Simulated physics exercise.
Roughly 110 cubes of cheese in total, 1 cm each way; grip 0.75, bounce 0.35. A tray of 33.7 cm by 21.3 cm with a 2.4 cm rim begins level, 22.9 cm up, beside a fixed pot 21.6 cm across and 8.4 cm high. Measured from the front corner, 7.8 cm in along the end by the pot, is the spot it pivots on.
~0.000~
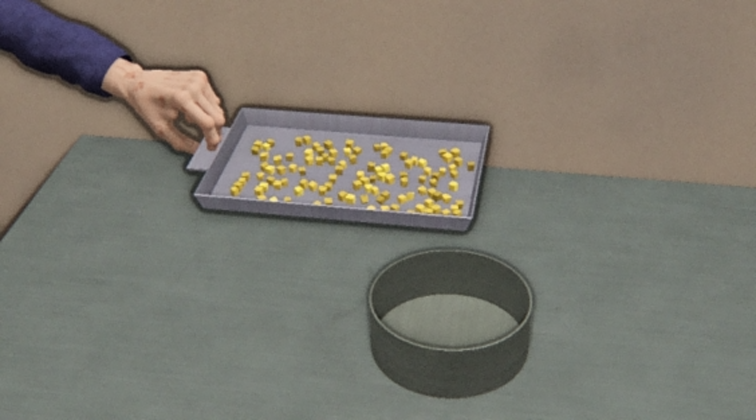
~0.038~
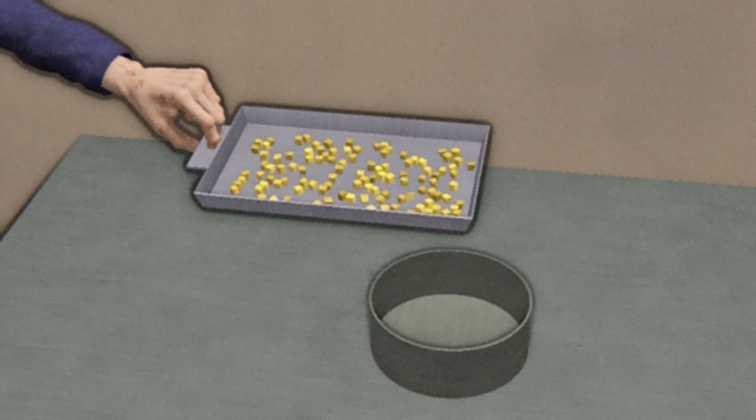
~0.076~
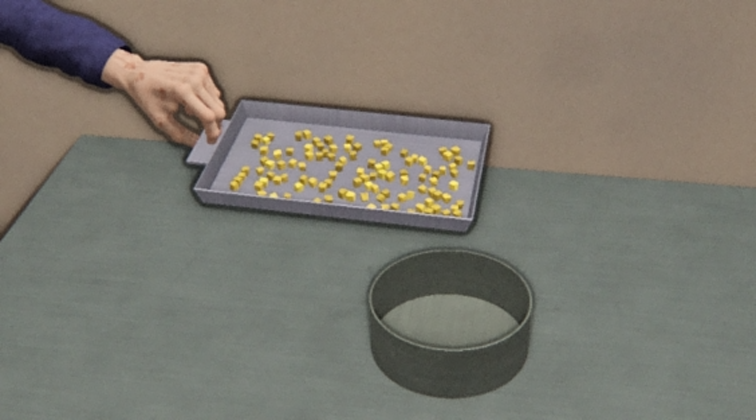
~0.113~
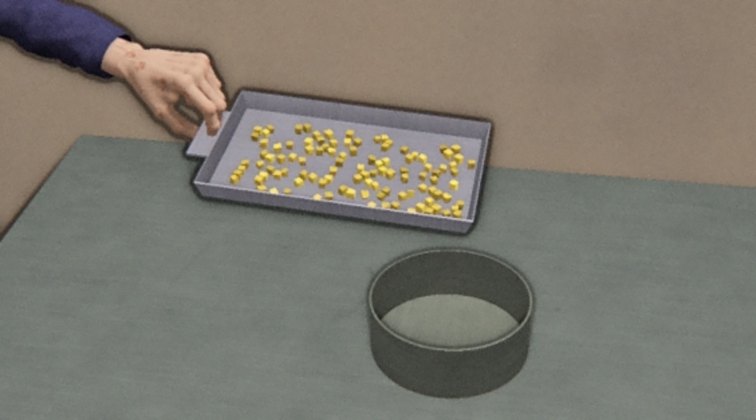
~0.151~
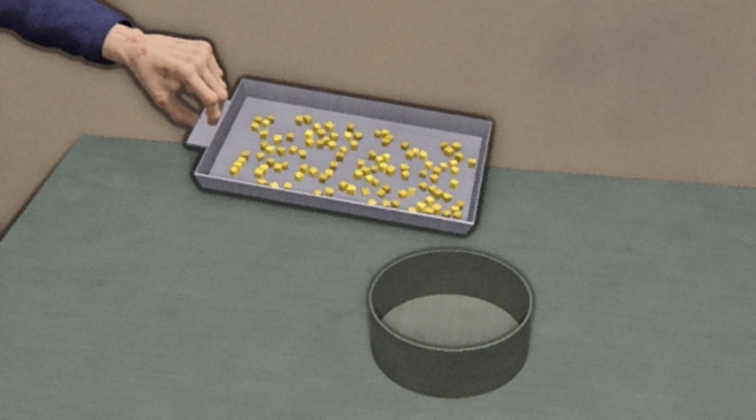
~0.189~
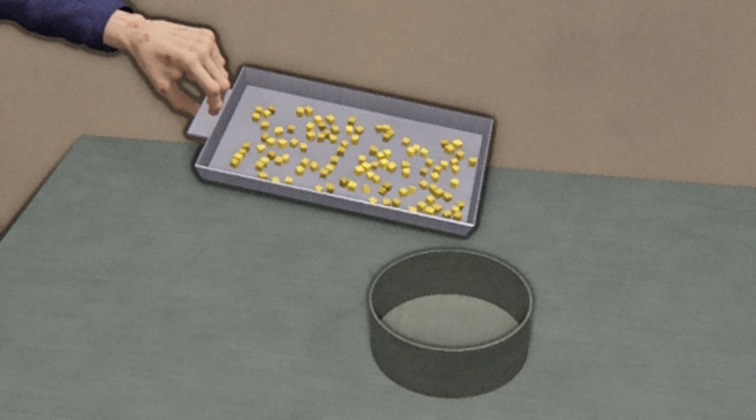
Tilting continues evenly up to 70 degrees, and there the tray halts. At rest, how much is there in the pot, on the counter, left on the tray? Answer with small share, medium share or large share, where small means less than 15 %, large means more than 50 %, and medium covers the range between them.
Pot - medium share; counter - medium share; tray - medium share.
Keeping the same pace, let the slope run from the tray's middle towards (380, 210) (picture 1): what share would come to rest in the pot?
40 %.
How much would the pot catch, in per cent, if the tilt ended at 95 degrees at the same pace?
That would be around 70 percent.
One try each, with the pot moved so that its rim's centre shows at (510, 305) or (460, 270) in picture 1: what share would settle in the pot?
Roughly 60 and 5 percent.
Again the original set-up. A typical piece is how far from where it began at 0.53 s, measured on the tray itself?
1 cm.
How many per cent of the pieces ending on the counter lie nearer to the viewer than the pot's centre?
Roughly 90 per cent.
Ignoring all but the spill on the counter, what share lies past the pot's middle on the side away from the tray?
About 100 percent of the spill.
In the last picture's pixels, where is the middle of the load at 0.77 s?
Load centre est.: (442, 199) px.
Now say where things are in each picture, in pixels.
The first frame shows tray tilt 0 degrees, front corners at (202, 192) and (466, 214); middle of the pieces at (360, 176); pot at (451, 297).
The second frame shows tray tilt 1 degrees, front corners at (202, 190) and (466, 214); middle of the pieces at (360, 175).
The third frame shows tray tilt 2 degrees, front corners at (202, 186) and (466, 215); middle of the pieces at (360, 173).
The fourth frame shows tray tilt 4 degrees, front corners at (202, 180) and (467, 217), lowest corner right front; middle of the pieces at (361, 169).
The fifth frame shows tray tilt 8 degrees, front corners at (202, 171) and (468, 219), lowest corner right front; middle of the pieces at (361, 164).
The sixth frame shows tray tilt 11 degrees, front corners at (203, 163) and (468, 220), lowest corner right front; middle of the pieces at (362, 160); pot at (451, 297). Its pace works out near 85 degrees a second.
After 0.53 s, tilt 39 degrees; the tray holds 100 %, the pot 0 %.
After 0.77 s, tilt 59 degrees; the tray holds 100 %, the pot 0 %.
Then, at 1.11 s, tilt 70 degrees; the tray holds 40 %, the pot 15 %.
In the end, at 2.4 s, pot 30 %, counter 35 %, tray 35 %.
